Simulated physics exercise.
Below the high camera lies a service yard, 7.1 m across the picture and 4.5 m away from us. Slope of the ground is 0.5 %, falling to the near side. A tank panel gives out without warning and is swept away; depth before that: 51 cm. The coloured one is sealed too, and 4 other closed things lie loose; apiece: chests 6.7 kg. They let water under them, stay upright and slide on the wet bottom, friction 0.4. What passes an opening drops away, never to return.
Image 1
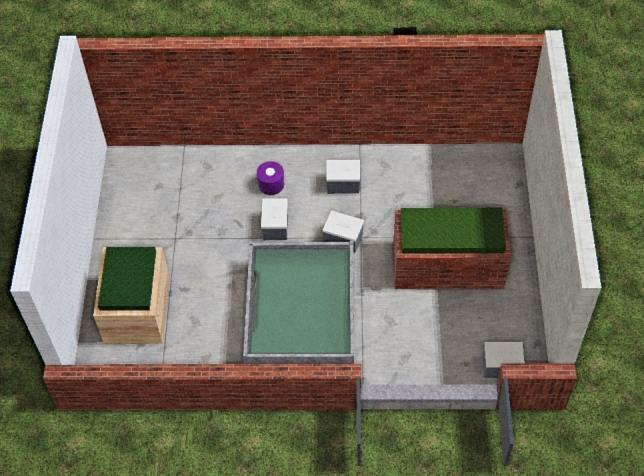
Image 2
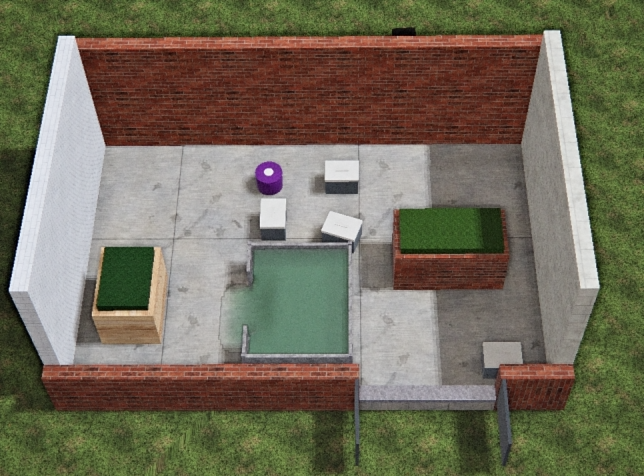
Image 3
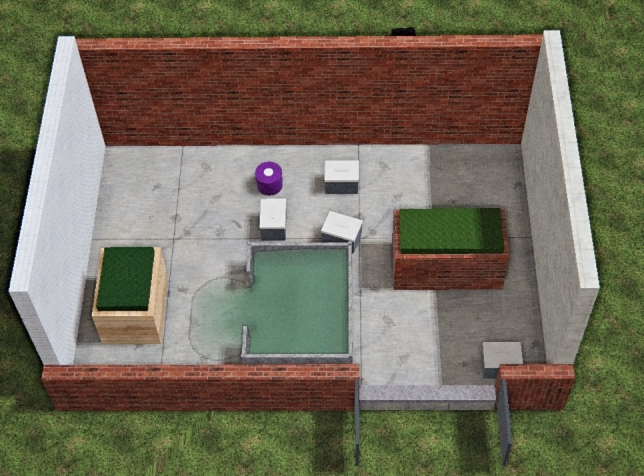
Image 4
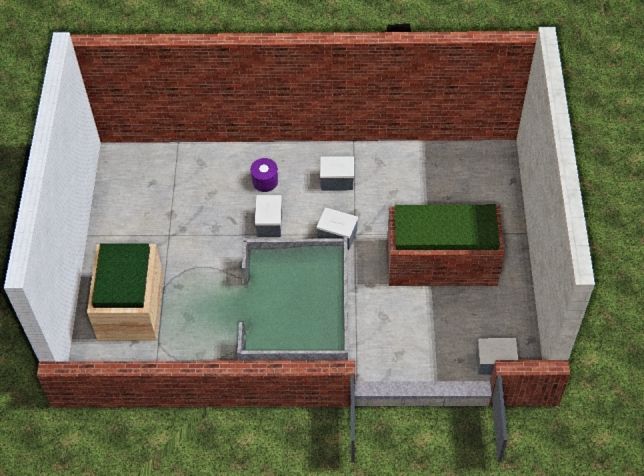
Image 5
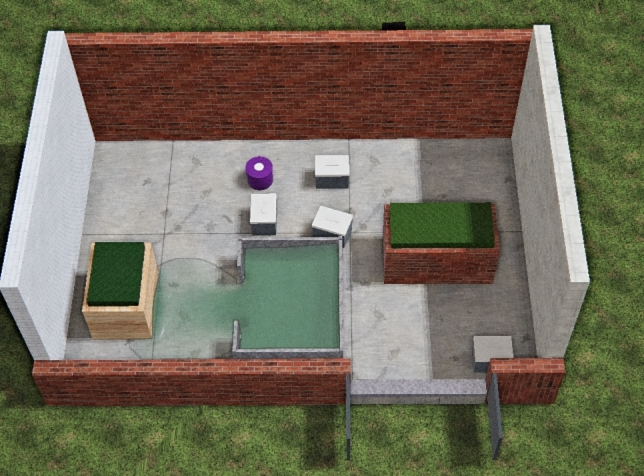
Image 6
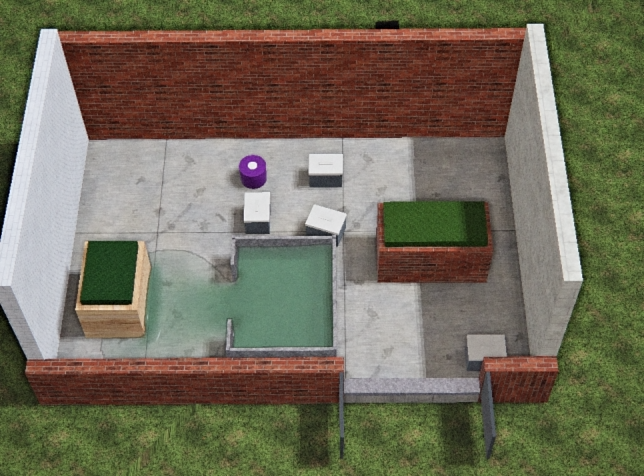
Green water spreading leftward across a walled concrete yard from a gap in a tank's side, the purple tub and pale boxes staying still.
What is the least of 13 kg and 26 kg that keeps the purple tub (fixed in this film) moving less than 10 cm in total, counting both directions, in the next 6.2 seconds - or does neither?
26 kg.
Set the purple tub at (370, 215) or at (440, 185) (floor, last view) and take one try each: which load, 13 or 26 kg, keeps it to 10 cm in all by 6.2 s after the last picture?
Light one suffices, then light one suffices.
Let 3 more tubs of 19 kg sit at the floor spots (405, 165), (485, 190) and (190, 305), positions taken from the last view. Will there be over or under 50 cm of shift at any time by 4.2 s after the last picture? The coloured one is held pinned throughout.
In that order: Not as far, then not as far, then farther.
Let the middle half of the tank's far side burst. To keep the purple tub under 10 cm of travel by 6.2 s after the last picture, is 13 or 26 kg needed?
Then I'd expect neither mass to do.
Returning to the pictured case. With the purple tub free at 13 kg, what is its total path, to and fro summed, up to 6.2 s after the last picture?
I'd say roughly 60 centimetres in all.
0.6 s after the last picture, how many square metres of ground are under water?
8.0 m2.
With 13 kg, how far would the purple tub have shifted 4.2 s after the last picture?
Shift: Roughly 0 cm.
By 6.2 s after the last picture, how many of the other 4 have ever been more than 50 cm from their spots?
The tally stands at 2.
Then, 0.6 s after the last picture the purple tub would be 0 cm from its start with 13 kg and 0 cm from its start with 26 kg; 0 cm of water round it then.
Then, 2.3 s after the last picture the purple tub would be 0 cm from its start with 13 kg and 0 cm from its start with 26 kg; 3 cm of water round it then.
Then, 4.2 s after the last picture the purple tub would be 2 cm from its start with 13 kg and 0 cm from its start with 26 kg; 6 cm of water round it then.
Then, 6.2 s after the last picture the purple tub would be 69 cm from its start with 13 kg and 0 cm from its start with 26 kg; 5 cm of water round it then.
